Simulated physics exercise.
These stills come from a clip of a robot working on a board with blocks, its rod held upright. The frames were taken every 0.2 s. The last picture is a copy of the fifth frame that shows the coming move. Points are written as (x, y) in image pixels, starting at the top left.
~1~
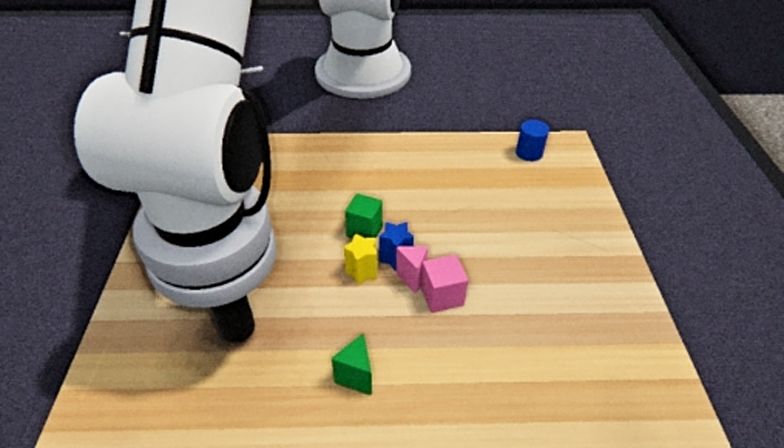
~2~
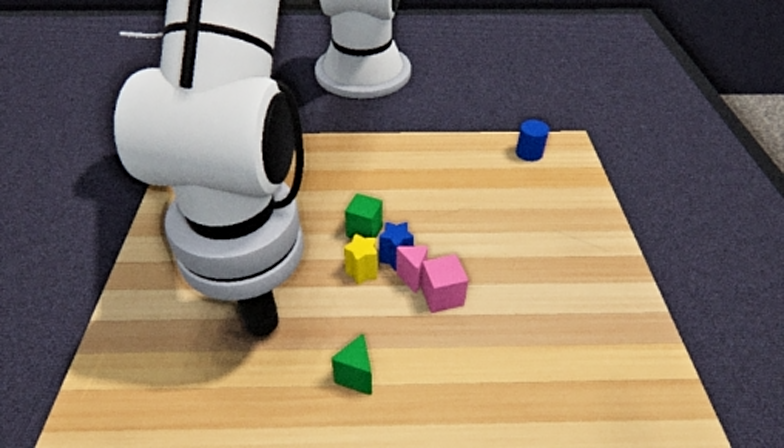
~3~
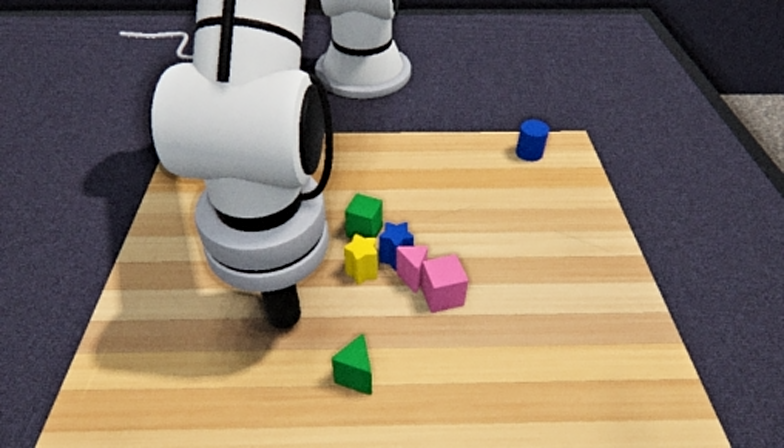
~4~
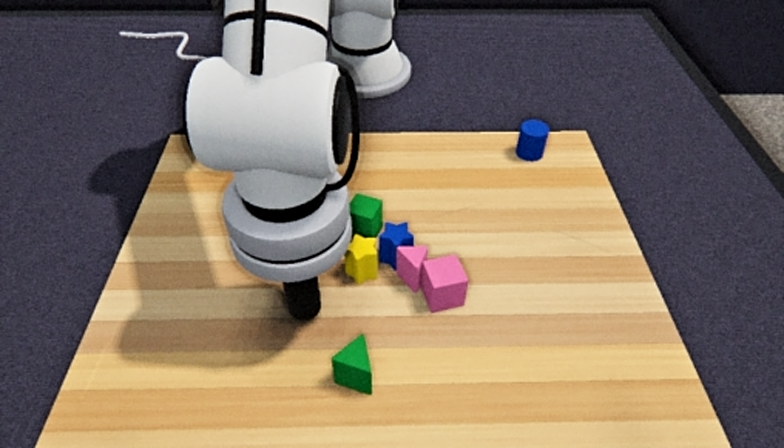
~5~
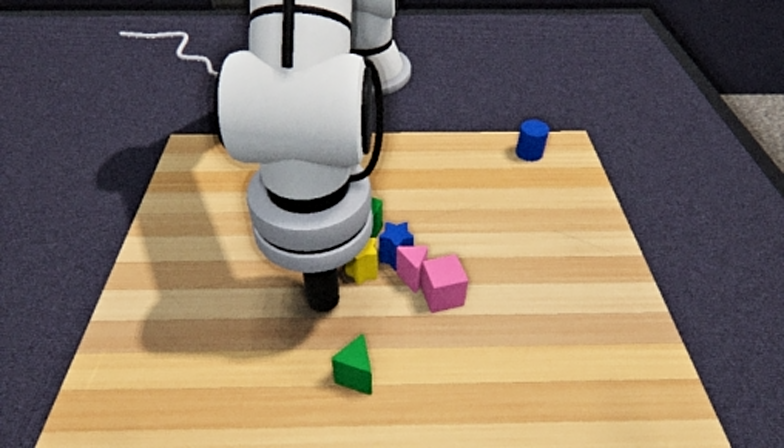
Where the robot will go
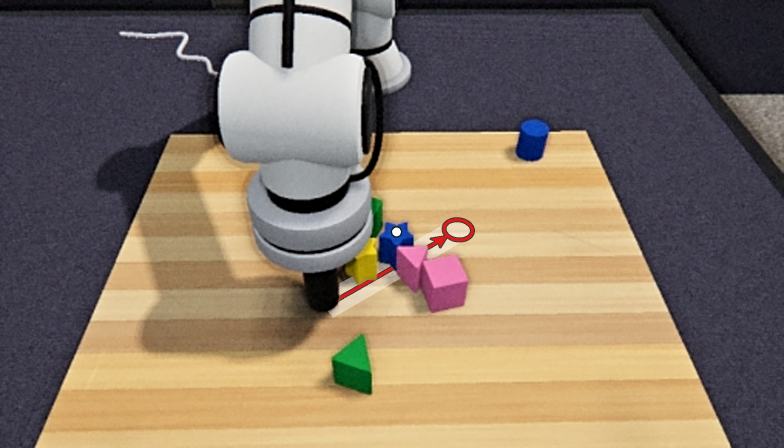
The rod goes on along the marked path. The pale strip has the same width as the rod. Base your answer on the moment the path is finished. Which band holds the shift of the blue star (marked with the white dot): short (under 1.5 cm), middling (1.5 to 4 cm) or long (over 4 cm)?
Net shift: Above 4 cm.
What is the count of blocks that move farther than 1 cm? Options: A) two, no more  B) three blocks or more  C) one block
Choice B: Three blocks or more.
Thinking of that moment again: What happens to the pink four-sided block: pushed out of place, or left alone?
That block stays.
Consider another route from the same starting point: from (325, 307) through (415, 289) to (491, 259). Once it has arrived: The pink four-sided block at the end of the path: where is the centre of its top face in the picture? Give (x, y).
The middle of its top is at (486, 270).
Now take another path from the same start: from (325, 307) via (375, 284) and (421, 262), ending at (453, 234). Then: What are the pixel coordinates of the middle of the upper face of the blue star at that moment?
In the picture, it is at (408, 218).
The drawn path runs in a line from (325, 307) to (458, 230); the dot is on the blue star.
On the path given first. One third of the way, rod (373, 272); yellow star (371, 232), turned 55° anticlockwise; blue star (399, 227), turned 35° clockwise.
Two thirds of the way, rod (418, 246); yellow star (374, 226), turned 95° anticlockwise; blue star (415, 208), turned 30° clockwise; pink three-sided block (427, 247), turned 90° clockwise.
At the end, rod (459, 223); yellow star (374, 226), turned 95° anticlockwise; blue star (421, 201), turned 15° anticlockwise; pink three-sided block (427, 247), turned 90° clockwise; pink four-sided block not moved.
